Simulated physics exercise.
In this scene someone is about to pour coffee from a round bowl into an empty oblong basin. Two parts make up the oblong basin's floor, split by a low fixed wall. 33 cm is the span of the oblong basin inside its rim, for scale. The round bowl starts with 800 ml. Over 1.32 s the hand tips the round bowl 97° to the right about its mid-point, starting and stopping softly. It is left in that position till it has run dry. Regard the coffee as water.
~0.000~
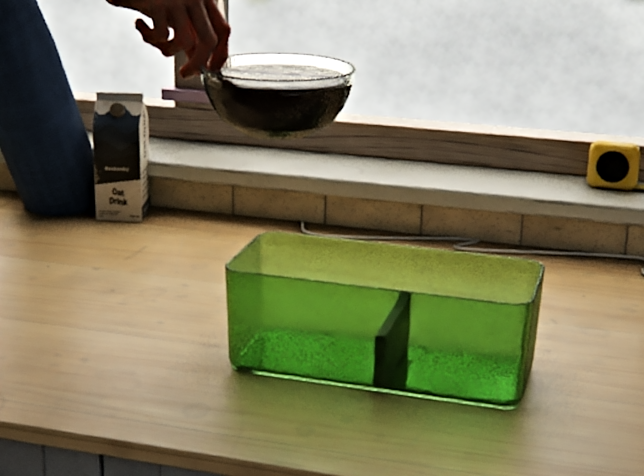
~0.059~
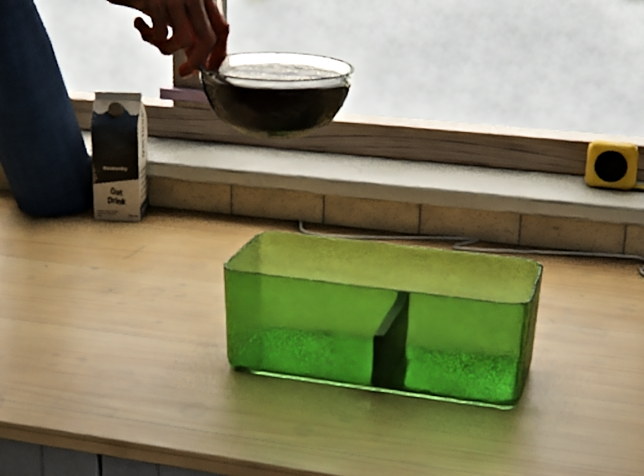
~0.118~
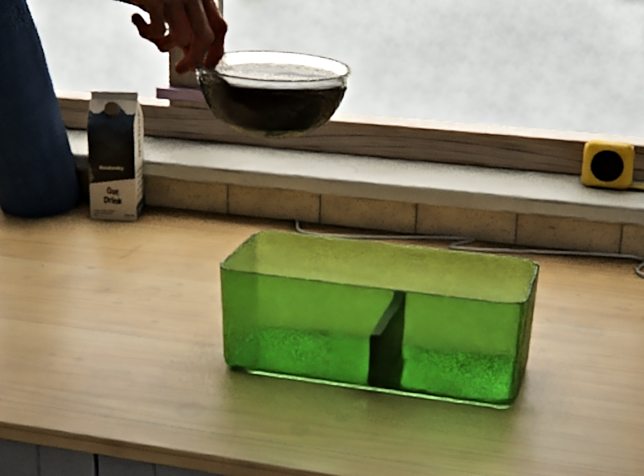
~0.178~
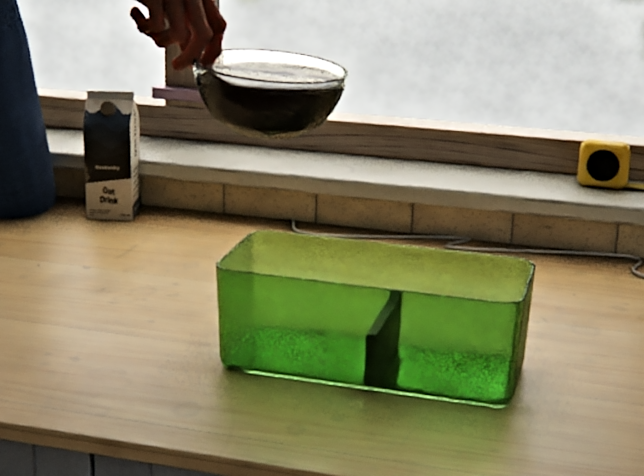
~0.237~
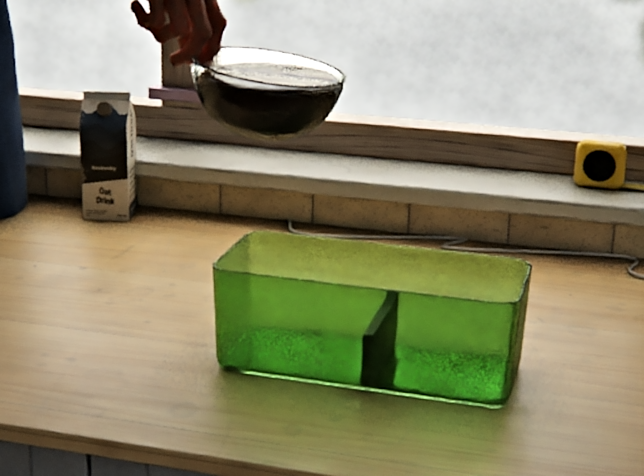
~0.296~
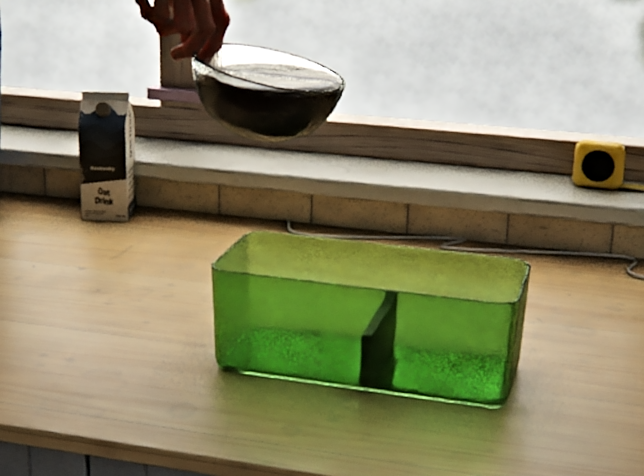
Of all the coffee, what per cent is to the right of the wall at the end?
I would say 72 percent.
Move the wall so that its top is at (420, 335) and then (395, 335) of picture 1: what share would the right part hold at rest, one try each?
The first gives near 45 per cent and the second near 60 per cent.
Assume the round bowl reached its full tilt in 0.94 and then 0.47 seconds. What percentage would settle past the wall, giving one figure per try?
Respectively about 70 and 45 percent.
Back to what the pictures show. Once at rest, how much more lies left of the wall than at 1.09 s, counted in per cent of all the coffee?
About 10 per cent.
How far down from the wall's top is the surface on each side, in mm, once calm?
Close to 50 mm left and close to 30 mm right.
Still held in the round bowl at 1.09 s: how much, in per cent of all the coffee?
Some 3 per cent.
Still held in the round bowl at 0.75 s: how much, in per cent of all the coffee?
I reckon about 42 in a hundred is still held.
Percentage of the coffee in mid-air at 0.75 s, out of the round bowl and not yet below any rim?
Roughly 36 percent.
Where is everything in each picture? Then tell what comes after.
In the first picture, it leans 0°; its right rim is at (352, 74); the coffee meets the walls at (212, 71) and (350, 81); the oblong basin's rim runs from (243, 251) to (538, 285); the wall's top is at (394, 315).
In the second picture, it leans 0°; its right rim is at (351, 74); the coffee meets the walls at (211, 70) and (349, 80).
In the third picture, it leans 2°; its right rim is at (348, 75); the coffee meets the walls at (208, 69) and (345, 82).
In the fourth picture, it leans 4°; its right rim is at (345, 78); the coffee meets the walls at (205, 68) and (342, 82).
In the fifth picture, it leans 8°; its right rim is at (342, 83); the coffee meets the walls at (203, 69) and (341, 84).
In the sixth picture, it leans 12°; its right rim is at (342, 89); the coffee meets the walls at (204, 71) and (341, 83).
After 0.75 s the tilt is 59° and 42 per cent is still to pour, 4 is left of the wall and 17 right of it.
After 1.09 s the tilt is 90° and 3 per cent is still to pour, 17 is left of the wall and 71 right of it.
After 1.44 s the tilt is 97° and 0 per cent is still to pour, 27 is left of the wall and 72 right of it.
After 1.82 s the tilt is 97° and 0 per cent is still to pour, 27 is left of the wall and 72 right of it.
In the end 27 per cent lies left of the wall, 72 right of it and 1 outside.
